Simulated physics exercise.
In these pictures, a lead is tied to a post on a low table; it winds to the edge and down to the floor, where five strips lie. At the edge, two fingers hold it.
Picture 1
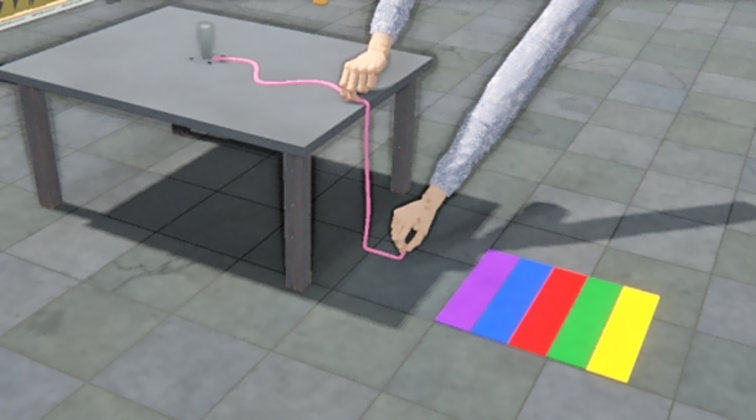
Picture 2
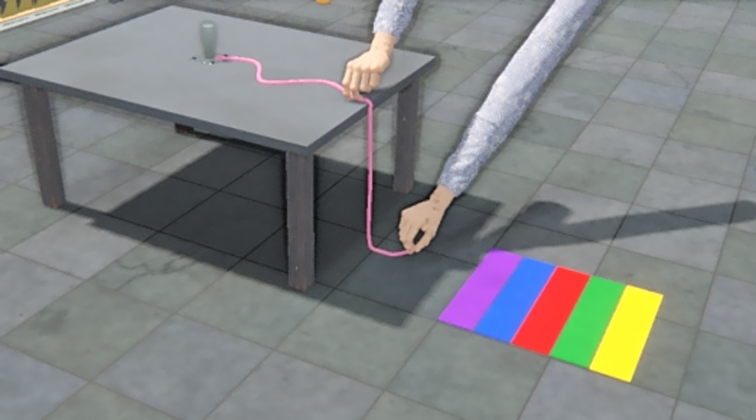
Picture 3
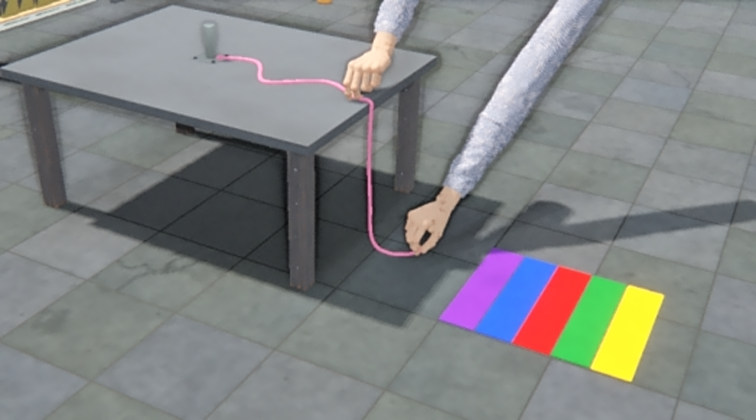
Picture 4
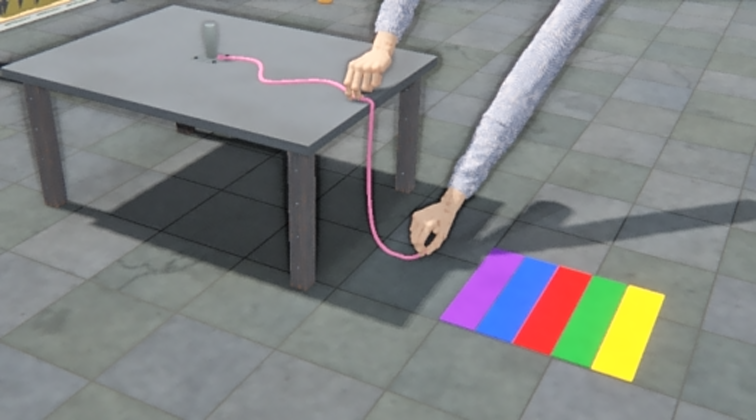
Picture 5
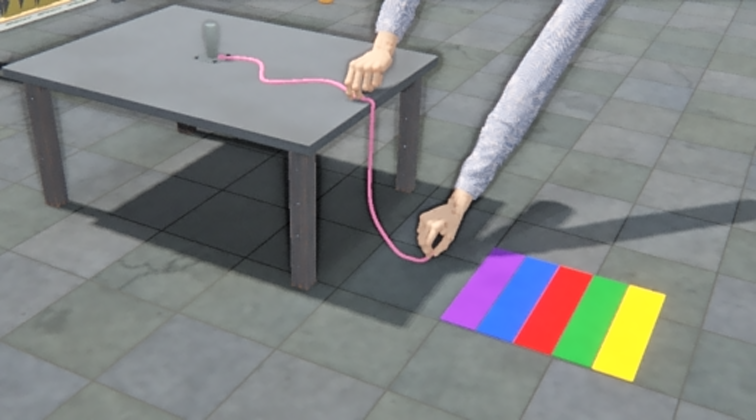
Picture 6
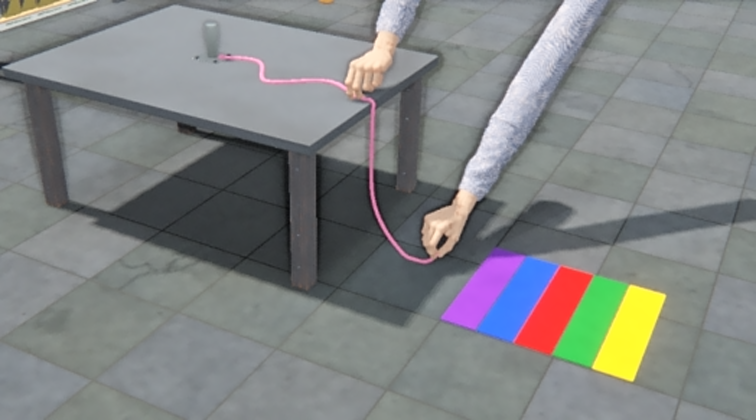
On a grey tiled floor beside a low table, a pink cord runs from a small post across the tabletop and over the edge, where one hand holds it. Near the floor, another hand draws the cord's end slightly rightward, toward purple, blue, red, green and yellow strips, and the hanging part gradually curves.
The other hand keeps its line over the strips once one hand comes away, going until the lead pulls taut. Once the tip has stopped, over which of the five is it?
Over the red strip.
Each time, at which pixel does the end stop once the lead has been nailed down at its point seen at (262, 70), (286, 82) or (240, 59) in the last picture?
Approximately (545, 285), (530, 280) and (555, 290) respectively.
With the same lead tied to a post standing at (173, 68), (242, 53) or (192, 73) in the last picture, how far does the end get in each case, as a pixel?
In pixels, the answers are (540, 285), (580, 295) and (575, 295).
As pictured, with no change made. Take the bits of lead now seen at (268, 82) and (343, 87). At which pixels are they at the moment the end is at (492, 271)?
Roughly (300, 79) for the first and (365, 98) for the second.
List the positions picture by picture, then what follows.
The first frame shows end (405, 249); purple (463, 311); blue (498, 323); red (536, 334); green (574, 346); yellow (614, 359).
The second frame shows end (413, 250); lead through (249, 61) (262, 82) (331, 84) (370, 110) (371, 177) (369, 235).
The third frame shows end (420, 251).
The fourth frame shows end (425, 252); lead through (250, 60) (264, 81) (333, 84) (372, 110) (369, 176) (375, 236).
The fifth frame shows end (432, 254).
The sixth frame shows end (436, 255); lead through (252, 60) (265, 81) (334, 83) (373, 109) (371, 176) (389, 236).
Soon after, end near (492, 271); over purple.
Then, end near (534, 283); over blue.
At full stretch, end near (560, 291); over red. The red one.
